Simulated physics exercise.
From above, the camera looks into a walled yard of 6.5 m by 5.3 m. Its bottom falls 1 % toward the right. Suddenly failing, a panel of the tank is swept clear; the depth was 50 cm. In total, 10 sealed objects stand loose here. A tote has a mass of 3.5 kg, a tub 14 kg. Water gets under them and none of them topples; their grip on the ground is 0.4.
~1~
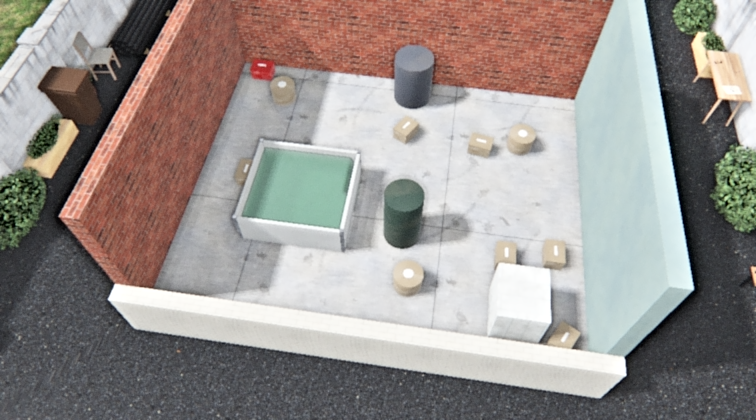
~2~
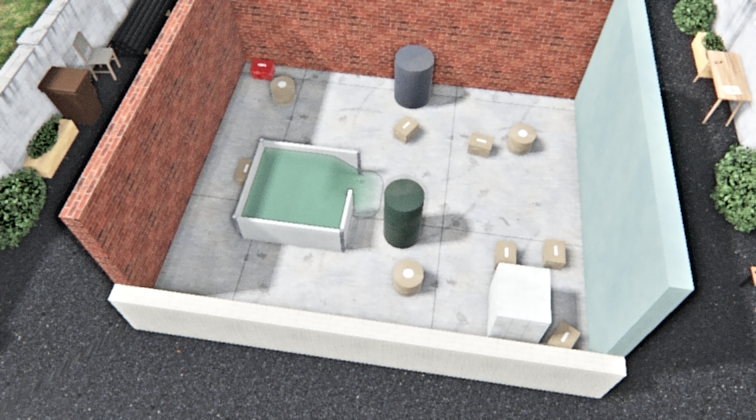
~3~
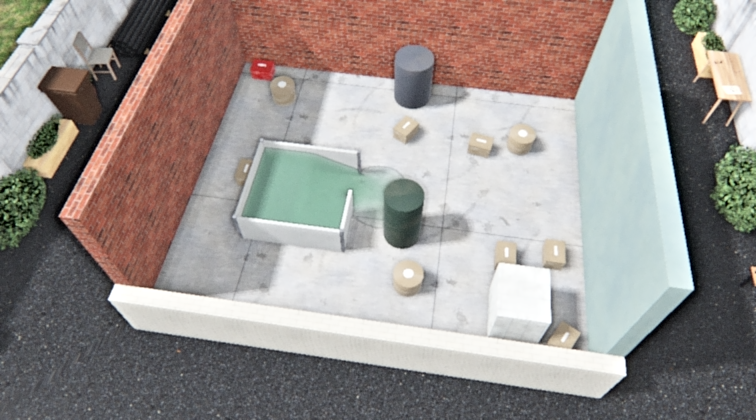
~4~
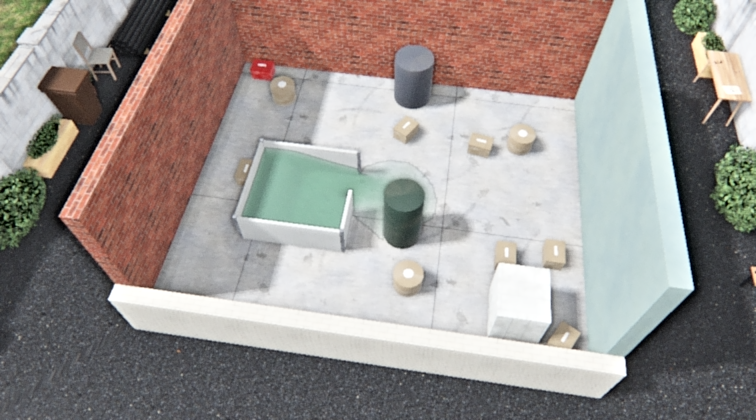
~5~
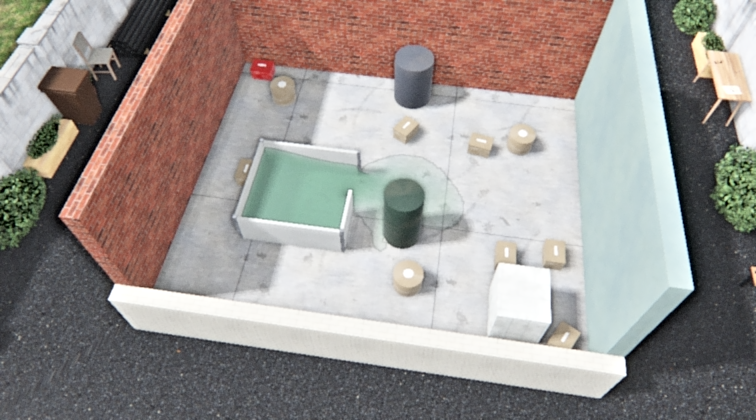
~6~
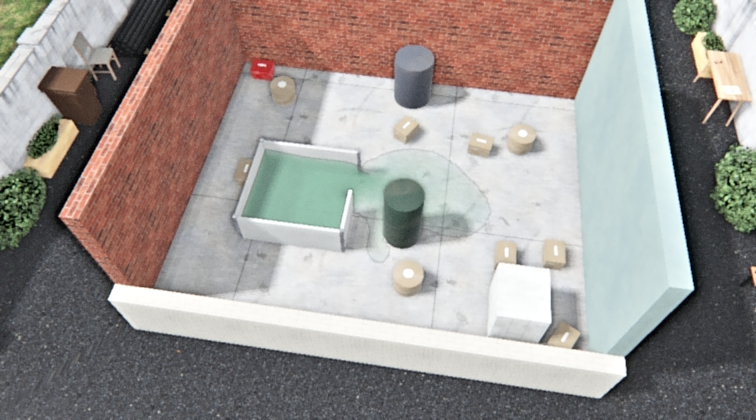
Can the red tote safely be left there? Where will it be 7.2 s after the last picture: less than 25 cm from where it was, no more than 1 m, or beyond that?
Almost still.
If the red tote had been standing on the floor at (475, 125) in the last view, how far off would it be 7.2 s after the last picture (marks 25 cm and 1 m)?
What happens is that it covers a big distance.
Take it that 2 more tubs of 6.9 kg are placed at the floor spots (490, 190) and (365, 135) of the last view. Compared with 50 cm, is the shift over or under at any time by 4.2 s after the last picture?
Beyond the mark, below the mark.
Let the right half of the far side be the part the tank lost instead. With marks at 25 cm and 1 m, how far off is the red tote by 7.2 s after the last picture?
The answer: The red tote is taken far off.
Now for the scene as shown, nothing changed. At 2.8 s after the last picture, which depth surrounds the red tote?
About 0 cm.
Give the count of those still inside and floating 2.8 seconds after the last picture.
I get 3.
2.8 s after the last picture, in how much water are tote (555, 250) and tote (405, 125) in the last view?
Some 6 cm at the first, some 1 cm at the second.
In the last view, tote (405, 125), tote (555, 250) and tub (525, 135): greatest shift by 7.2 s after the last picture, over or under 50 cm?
The first topped the threshold, the second topped the threshold, and the third topped the threshold.
Then, 0.9 s after the last picture the red tote is near (262, 65), 0.0 m from its start, aground; 0 afloat.
Then, 2.8 s after the last picture the red tote is near (262, 65), 0.0 m from its start, aground; 3 afloat.
Then, 4.8 s after the last picture the red tote is near (262, 65), 0.0 m from its start, aground; 4 afloat.
Then, 7.2 s after the last picture the red tote is near (262, 65), 0.0 m from its start, aground; 4 afloat.
